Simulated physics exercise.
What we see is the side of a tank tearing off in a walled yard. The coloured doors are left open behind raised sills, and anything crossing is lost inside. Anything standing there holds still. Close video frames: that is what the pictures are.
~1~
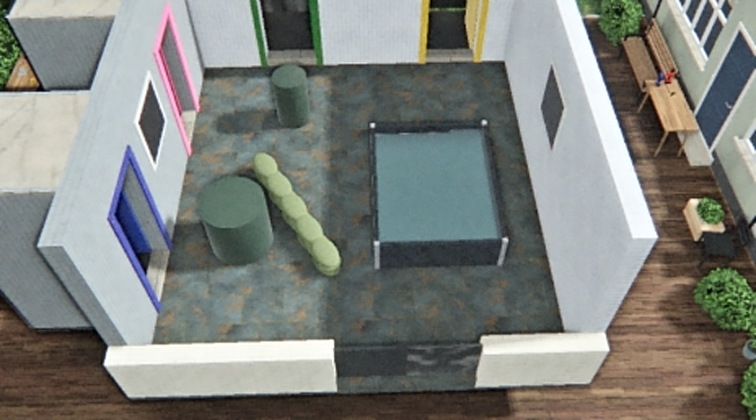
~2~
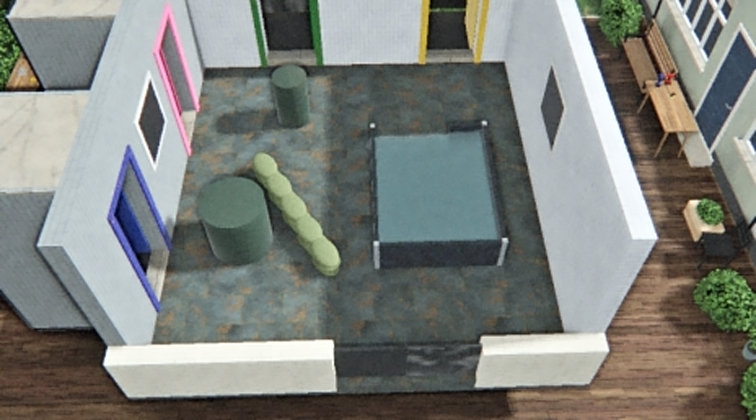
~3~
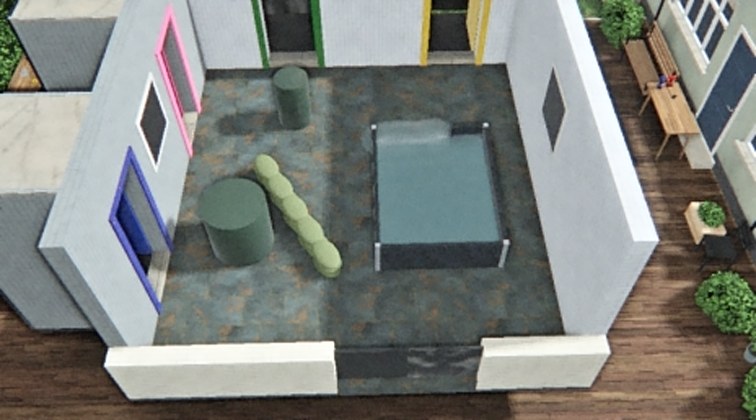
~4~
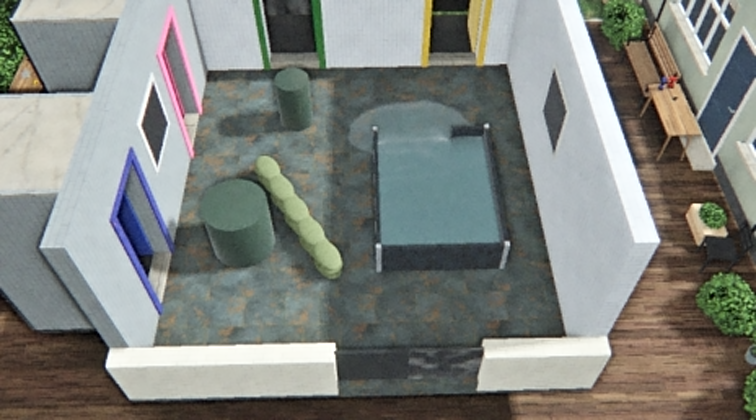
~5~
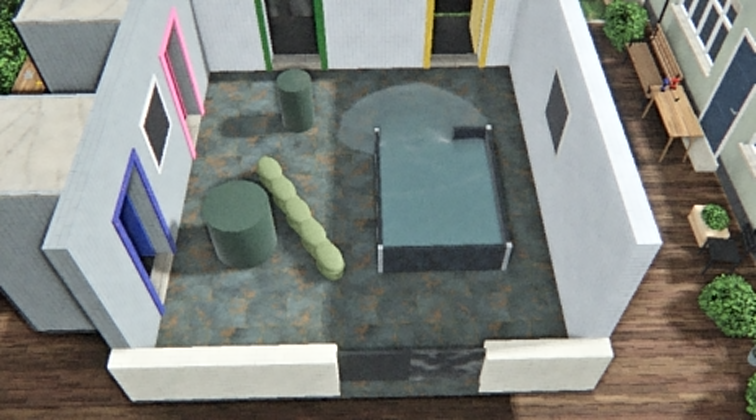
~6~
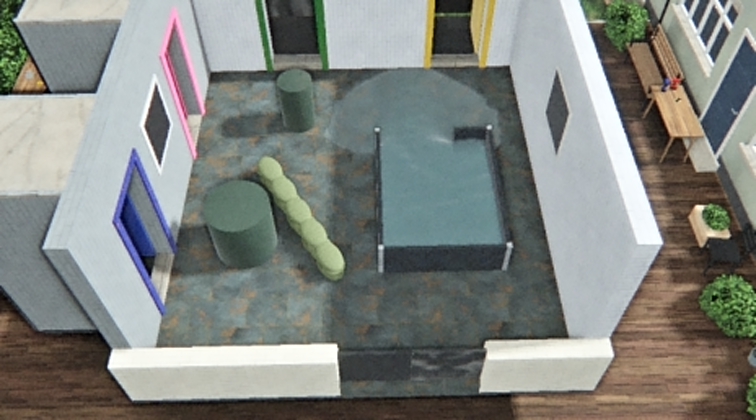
Walled yard with coloured doorways, an open tank's far side giving way and water pouring out, fanning across the dark floor.
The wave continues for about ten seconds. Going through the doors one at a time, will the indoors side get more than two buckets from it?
Pink door: More than two buckets; yellow door: More than two buckets; blue door: Two buckets at most; green door: Two buckets at most.
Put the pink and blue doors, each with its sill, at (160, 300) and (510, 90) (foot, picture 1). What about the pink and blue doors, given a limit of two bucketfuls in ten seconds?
Short version: The pink one stays within the limit and the blue one tops the limit.
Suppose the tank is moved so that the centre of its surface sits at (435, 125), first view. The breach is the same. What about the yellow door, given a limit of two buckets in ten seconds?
The yellow door exceeds the threshold.
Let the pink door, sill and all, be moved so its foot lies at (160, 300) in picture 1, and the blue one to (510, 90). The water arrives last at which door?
The last to get wet is the one in pink.
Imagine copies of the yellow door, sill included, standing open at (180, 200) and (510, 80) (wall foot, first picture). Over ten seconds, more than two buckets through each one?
In turn, the first comes in lower and the second comes in higher.
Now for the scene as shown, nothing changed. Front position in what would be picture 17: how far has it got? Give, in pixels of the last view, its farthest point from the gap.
The wet edge reaches furthest near (210, 77).
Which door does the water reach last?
Answer - the door marked blue.
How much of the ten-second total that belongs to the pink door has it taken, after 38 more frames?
That share would be near 60 %.
A moment on, water covers 20 % of the floor; the pink door not reached, the yellow door under two buckets in, the blue door not reached, the green door not reached.
Next, water covers 25 % of the floor; the pink door not reached, the yellow door over two buckets in, the blue door not reached, the green door wet at the sill, nothing in.
Then, water covers 40 % of the floor; the pink door under two buckets in, the yellow door far over two buckets in, the blue door not reached, the green door wet at the sill, nothing in.
Later, water covers 65 % of the floor; the pink door over two buckets in, the yellow door far over two buckets in, the blue door wet at the sill, nothing in, the green door wet at the sill, nothing in.
In the end, water covers 95 % of the floor; the pink door over two buckets in, the yellow door far over two buckets in, the blue door under two buckets in, the green door wet at the sill, nothing in.
